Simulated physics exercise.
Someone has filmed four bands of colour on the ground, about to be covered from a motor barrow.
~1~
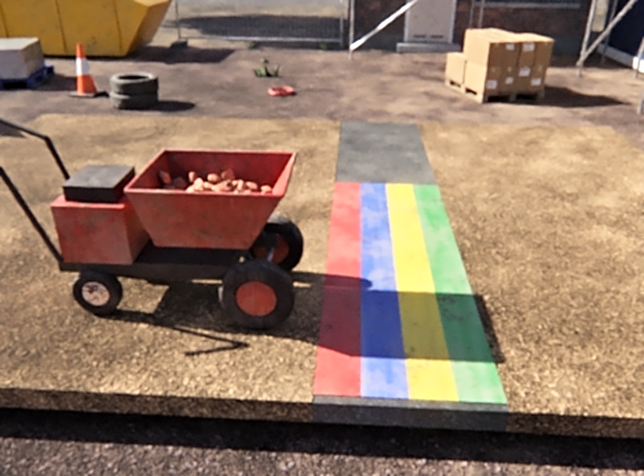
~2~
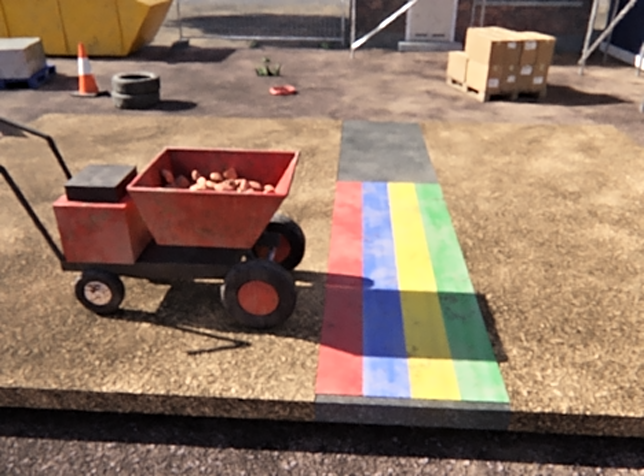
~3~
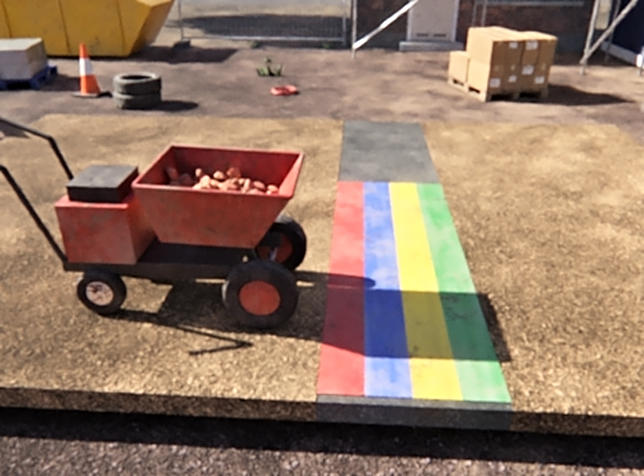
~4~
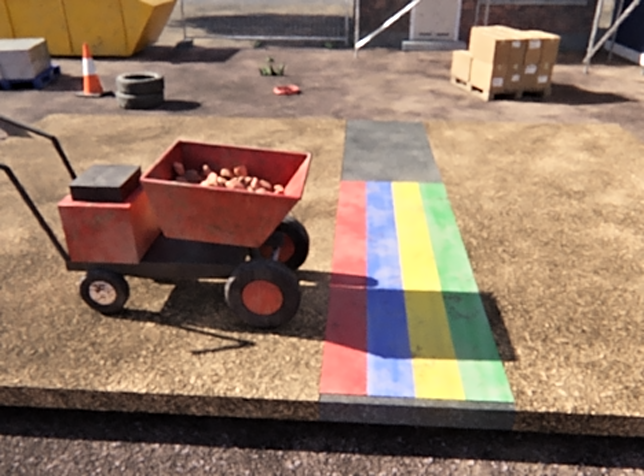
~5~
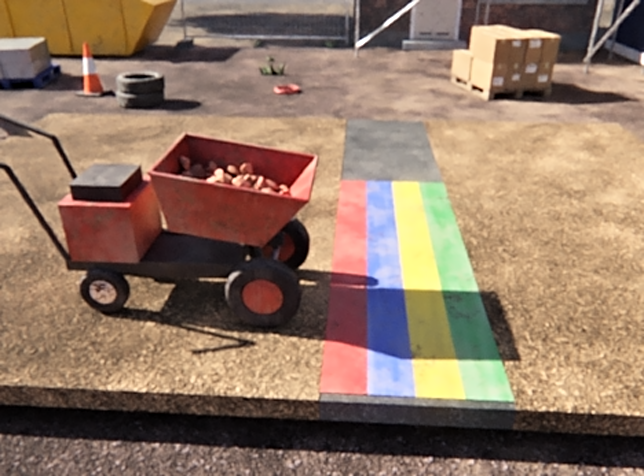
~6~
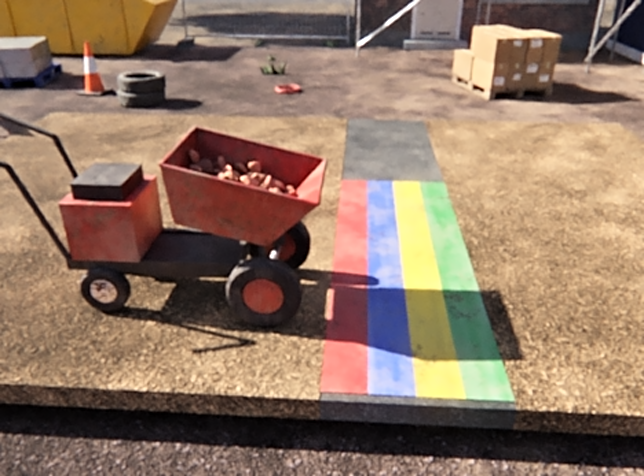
In this clip, a red barrow loaded with reddish lumps stands left of red, blue, yellow and green strips on the ground, and its skip gradually tilts a little toward the right while the lumps stay inside.
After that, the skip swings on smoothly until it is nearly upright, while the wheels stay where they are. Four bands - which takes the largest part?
Largest part: The blue band.
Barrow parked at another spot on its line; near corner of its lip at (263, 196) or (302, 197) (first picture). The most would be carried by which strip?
First place: The blue one; second place: The yellow strip.
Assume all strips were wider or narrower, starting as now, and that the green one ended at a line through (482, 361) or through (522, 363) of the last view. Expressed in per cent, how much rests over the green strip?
Near 20 and then 10 in a hundred.
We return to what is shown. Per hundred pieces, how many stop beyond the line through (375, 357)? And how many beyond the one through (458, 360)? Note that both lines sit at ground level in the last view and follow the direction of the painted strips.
Respectively 90 and 20 percent.
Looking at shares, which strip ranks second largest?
Next in line comes the yellow strip.
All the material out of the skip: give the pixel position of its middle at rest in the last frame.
Close to (405, 295), more or less.
Soon, skip tipped steeply; all in the skip.
A while on, skip tipped steeply; nearly all in the skip; a small part over the blue strip; a stray few over the yellow strip.
Towards the end, skip tipped right over; about a third in the skip; about a quarter over the blue strip; about a quarter over the yellow strip; a small part over the green strip; a stray few off the paint.
Finally, skip tipped right over; a small part in the skip; a small part over the red strip; about half over the blue strip; about a quarter over the yellow strip; a small part over the green strip; a stray few off the paint.
